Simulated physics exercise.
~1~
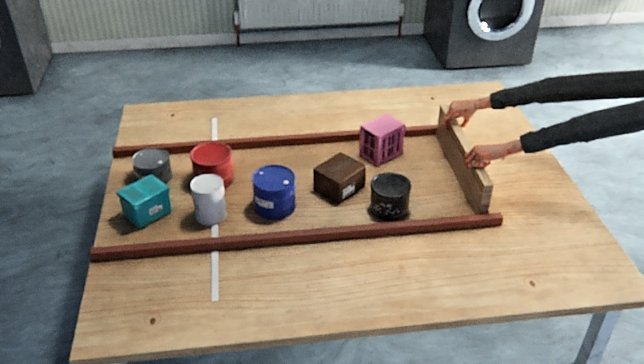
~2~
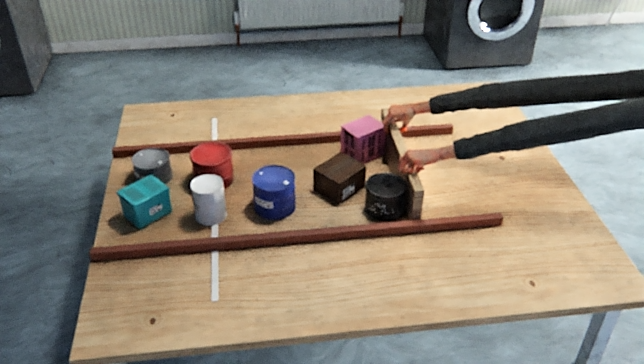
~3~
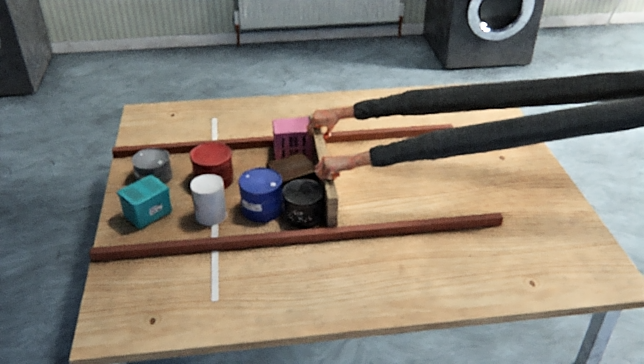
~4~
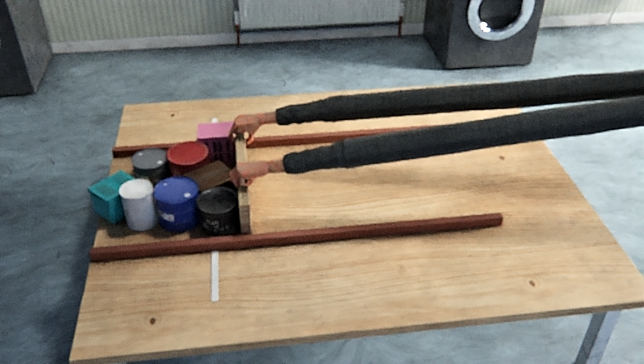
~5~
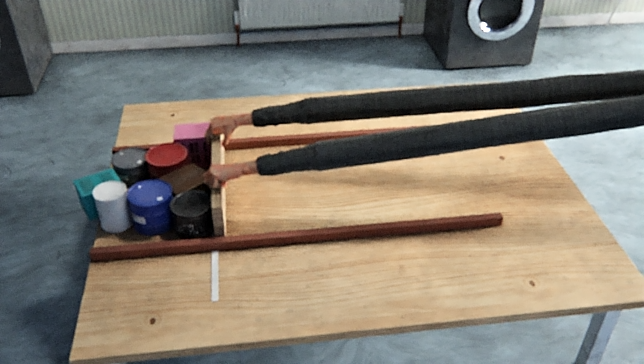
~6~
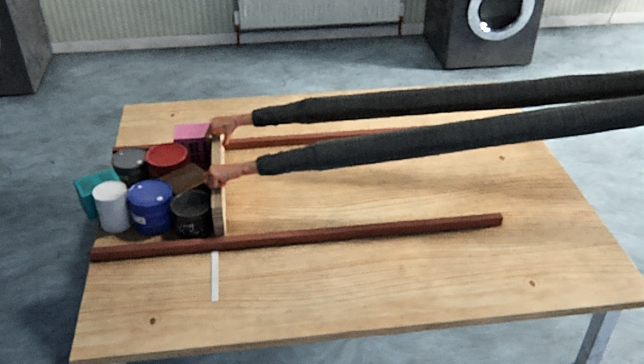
Two hands push a plank left, bunching containers near the table's edge, where none fall.
